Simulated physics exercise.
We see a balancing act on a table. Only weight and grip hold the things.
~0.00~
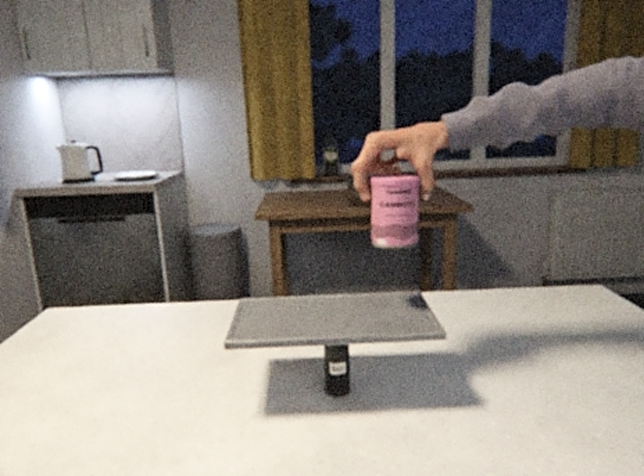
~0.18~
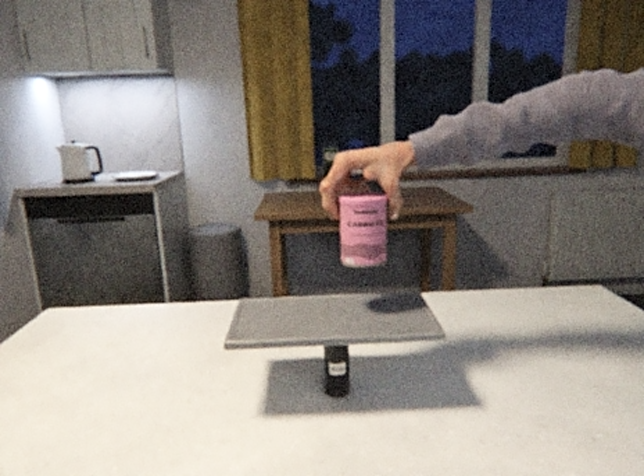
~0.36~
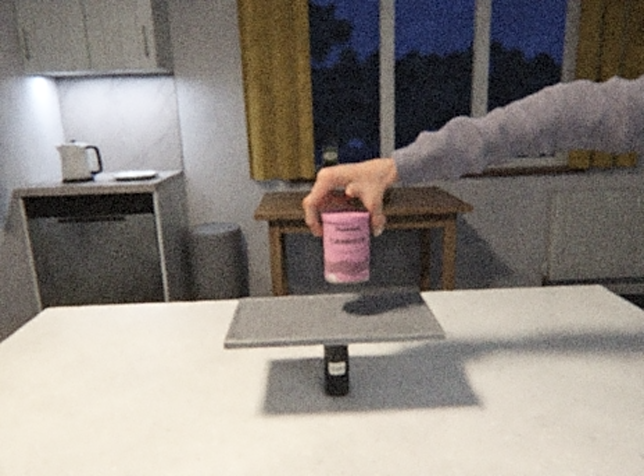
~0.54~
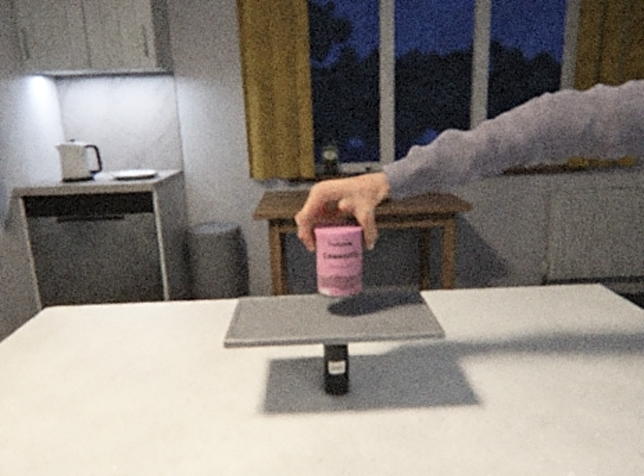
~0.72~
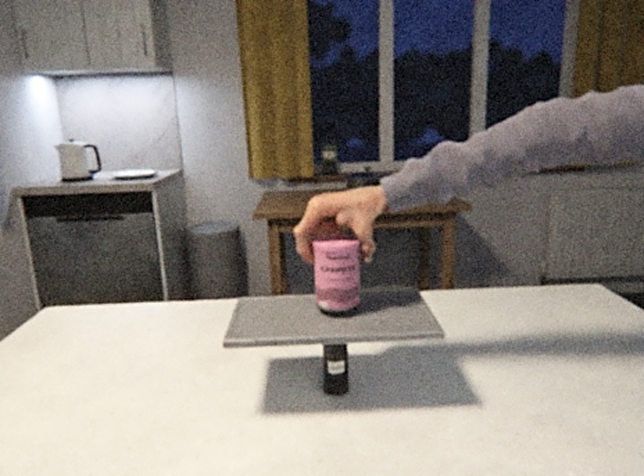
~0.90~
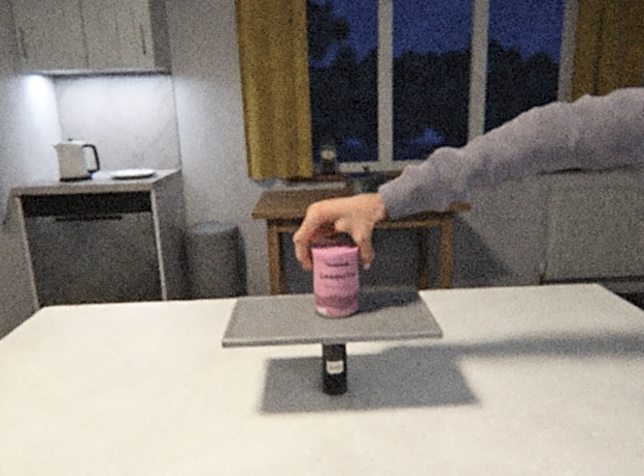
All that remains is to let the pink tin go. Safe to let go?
In the end the stack holds.
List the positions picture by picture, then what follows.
The first picture shows on its way; pink tin (395, 210); grey lid (333, 317).
The second picture shows on its way; pink tin (363, 229); grey lid (332, 318).
The third picture shows on its way; pink tin (347, 245); grey lid (332, 317).
The fourth picture shows on its way; pink tin (339, 259); grey lid (332, 316).
The fifth picture shows on its way; pink tin (337, 272); grey lid (331, 316).
The sixth picture shows in place under the hand; pink tin (336, 279); grey lid (330, 316).
After 1.50 s, nothing has stirred.
After 2.50 s, pink tin resting near (336, 280).
At rest (3.5 s), all 3 in place. Seen from the same camera at the end, pink tin near (336, 279). The stack stays up.
